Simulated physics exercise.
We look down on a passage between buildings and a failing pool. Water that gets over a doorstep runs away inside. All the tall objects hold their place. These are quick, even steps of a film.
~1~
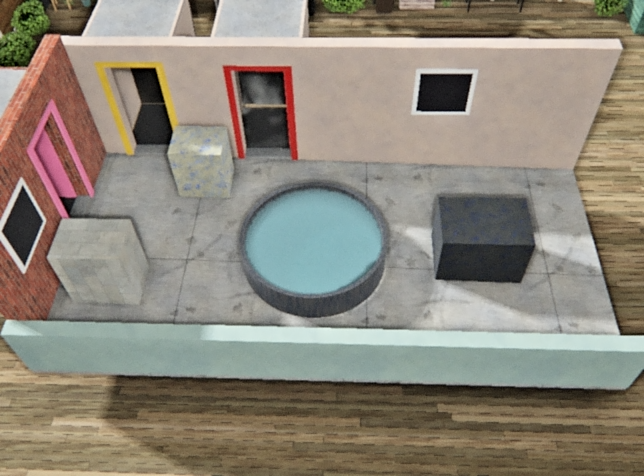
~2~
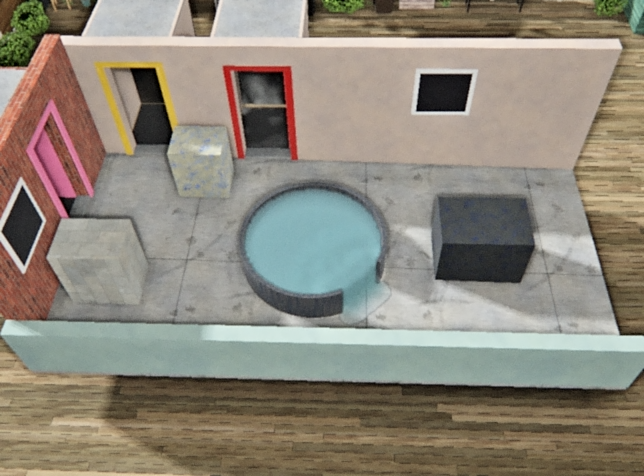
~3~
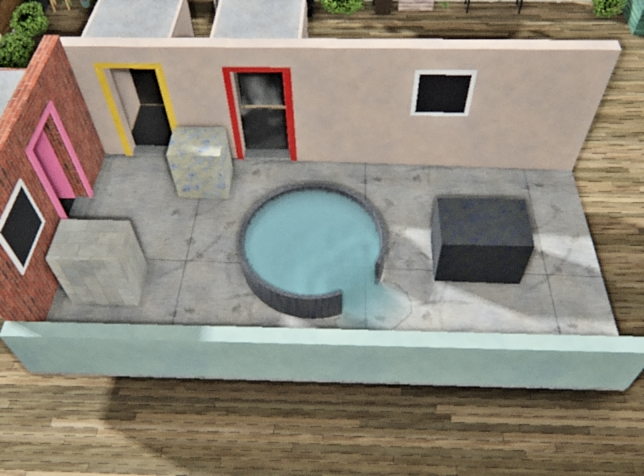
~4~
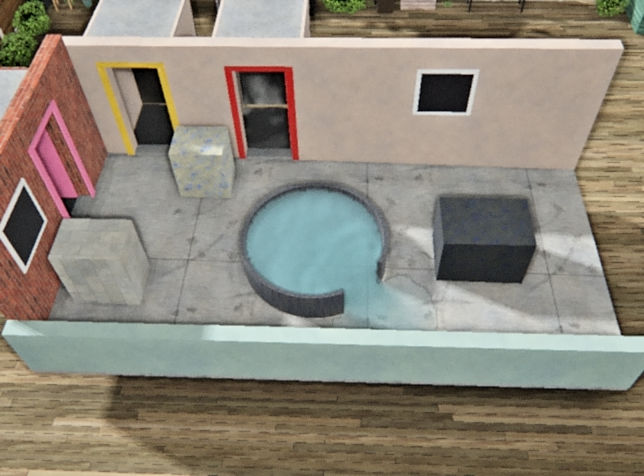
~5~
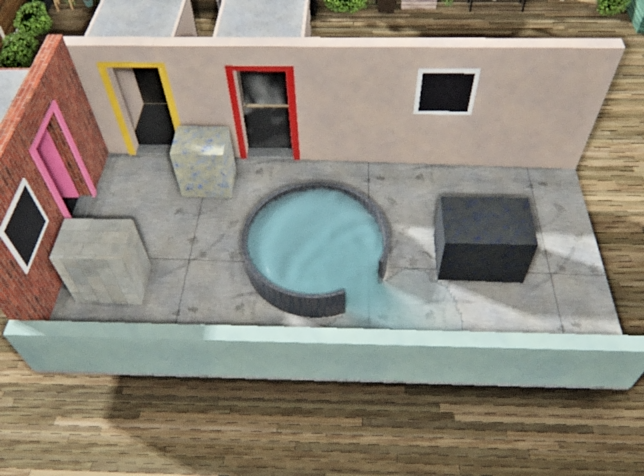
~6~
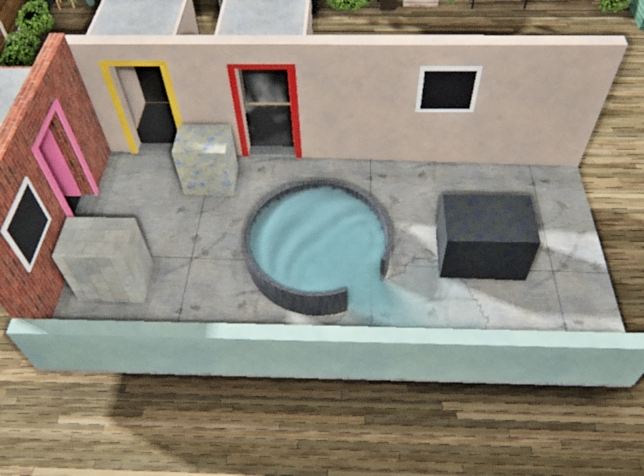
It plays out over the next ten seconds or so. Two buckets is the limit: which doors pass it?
In the end: The yellow door holds within the limit; the pink door holds within the limit; the red door holds within the limit.
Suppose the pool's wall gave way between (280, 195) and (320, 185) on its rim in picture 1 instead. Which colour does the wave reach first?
I say the one in red.
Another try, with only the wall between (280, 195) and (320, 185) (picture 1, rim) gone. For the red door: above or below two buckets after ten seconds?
One by one: The red door goes over.
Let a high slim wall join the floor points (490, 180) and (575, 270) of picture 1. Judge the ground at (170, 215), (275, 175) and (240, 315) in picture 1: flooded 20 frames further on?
In turn: Free of water, not flooded, wet.
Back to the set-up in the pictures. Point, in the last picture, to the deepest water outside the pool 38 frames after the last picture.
I would point to (389, 353).
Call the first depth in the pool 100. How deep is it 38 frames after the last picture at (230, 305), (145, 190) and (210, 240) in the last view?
Roughly 4, 0 and 2 per cent, in turn.
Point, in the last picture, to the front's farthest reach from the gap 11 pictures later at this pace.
I would point to (606, 361).
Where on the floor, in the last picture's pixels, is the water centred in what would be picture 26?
Close to (358, 279).
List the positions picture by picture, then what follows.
The first frame shows the round pool at (313, 239) is whole and still.
In the second frame, the front is at (386, 289), out from the gap at (361, 291).
In the third frame, water pours out at (361, 294) and has run to (405, 313).
In the fourth frame, water pours out at (362, 293) and has run to (431, 326).
In the fifth frame, water pours out at (364, 292) and has run to a hidden place.
In the sixth frame, water pours out at (366, 290) and has run to a hidden place.
A moment on, water covers 15 % of the floor; the yellow door not reached, the pink door not reached, the red door not reached.
Next, water covers 25 % of the floor; the yellow door not reached, the pink door not reached, the red door not reached.
Then, water covers 30 % of the floor; the yellow door not reached, the pink door not reached, the red door not reached.
Later, water covers 40 % of the floor; the yellow door not reached, the pink door not reached, the red door not reached.
In the end, water covers 35 % of the floor; the yellow door not reached, the pink door not reached, the red door not reached.
